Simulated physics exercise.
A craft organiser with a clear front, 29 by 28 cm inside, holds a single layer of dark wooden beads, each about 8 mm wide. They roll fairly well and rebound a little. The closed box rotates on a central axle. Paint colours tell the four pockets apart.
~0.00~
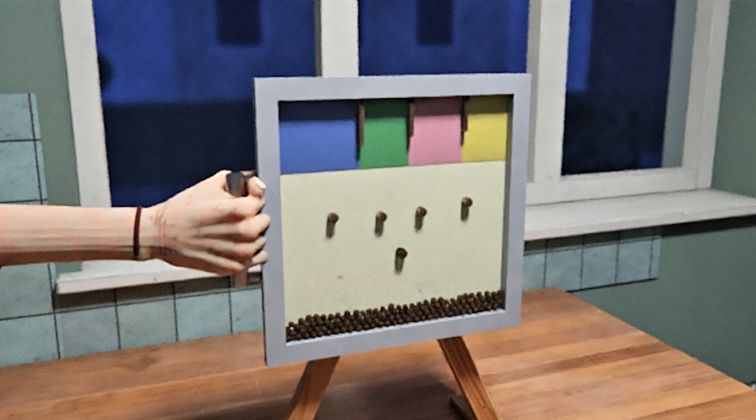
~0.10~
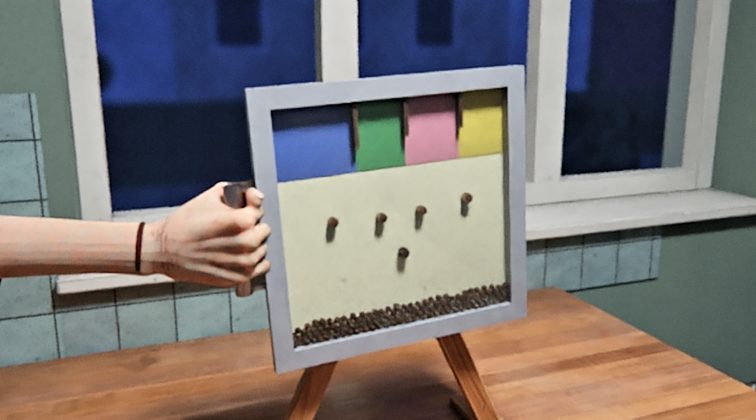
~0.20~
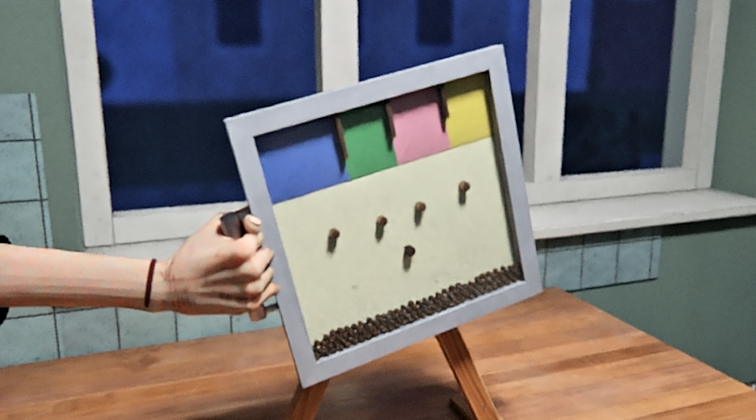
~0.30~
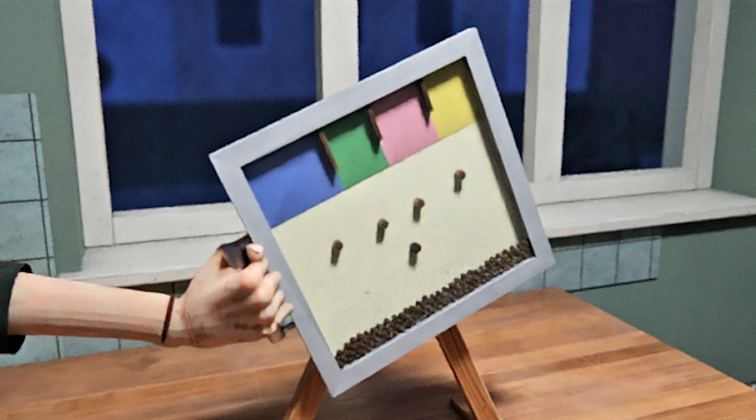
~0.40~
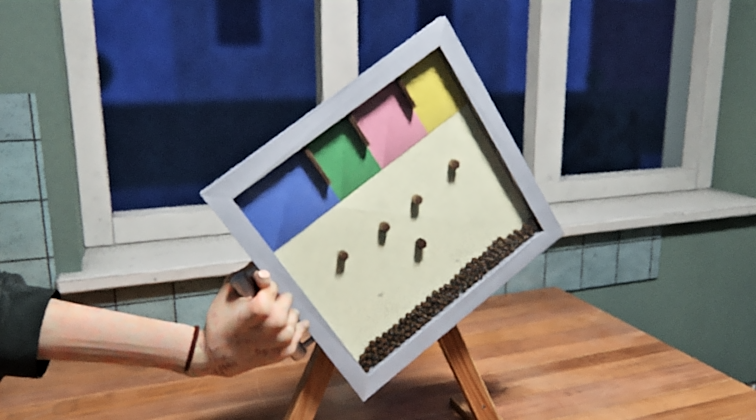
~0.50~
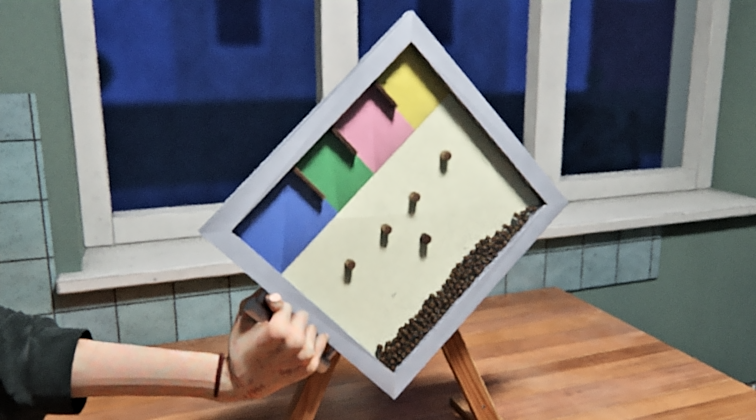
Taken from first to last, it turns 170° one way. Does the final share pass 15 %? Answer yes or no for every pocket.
Pink pocket no, blue pocket yes, green pocket no, yellow pocket no.
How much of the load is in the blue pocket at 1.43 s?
Some 50 per cent.
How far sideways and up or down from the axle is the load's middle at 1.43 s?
About 6 cm right and 12 cm below.
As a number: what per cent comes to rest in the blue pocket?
Roughly 80 per cent.
By 0.96 s, it stands 90° anticlockwise; the beads' middle is 9 cm right of and 9 cm below the centre; nothing in the marked areas.
By 1.43 s, it stands 137° anticlockwise; the beads' middle is 6 cm right of and 12 cm below the centre; blue 50 %.
By 1.82 s, it stands 170° anticlockwise; the beads' middle is 9 cm right of and 10 cm below the centre; blue 80 %.
Settled by 2.3 s, it stands 170° anticlockwise; pink 0 %, blue 80 %, green 0 %, yellow 0 %, elsewhere 20 %.
